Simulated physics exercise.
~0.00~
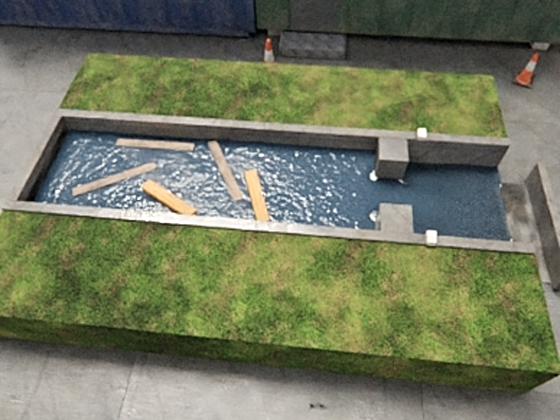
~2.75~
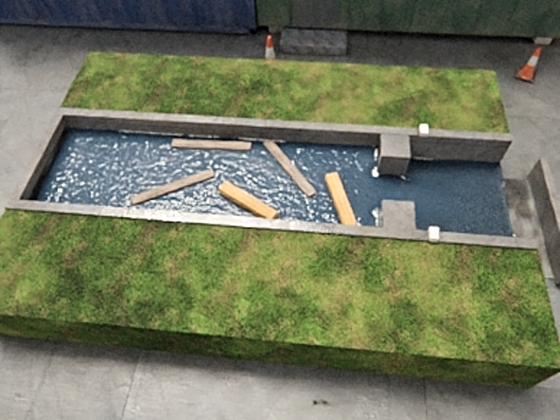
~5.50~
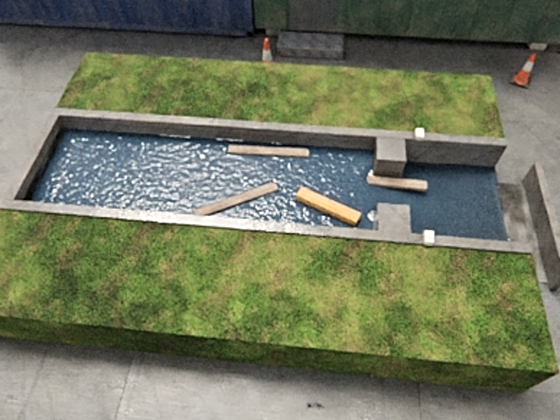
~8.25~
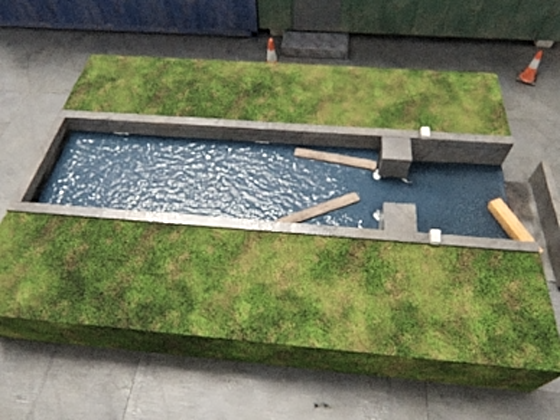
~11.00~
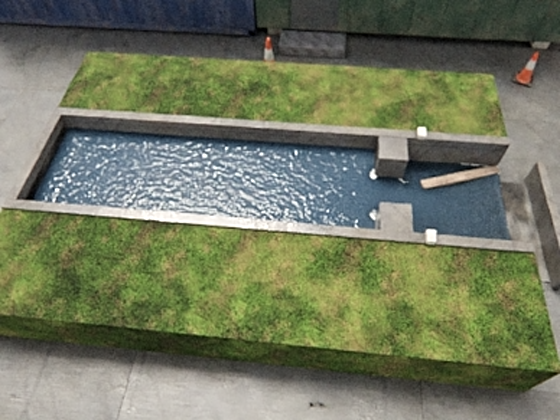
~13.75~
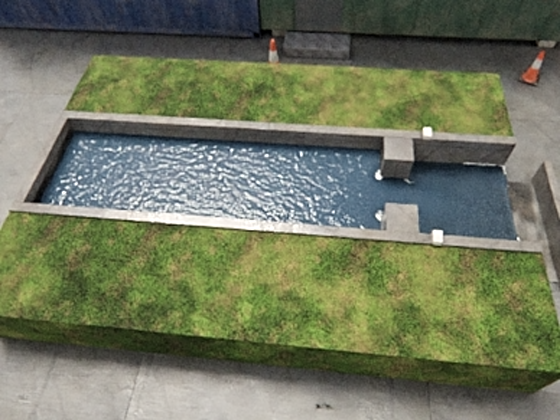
The clip shows five wooden planks and beams floating to the right along a water channel between two grassy banks. They pass one after another through a narrow gap between grey blocks and disappear at the right end, leaving the channel with only rippling water.
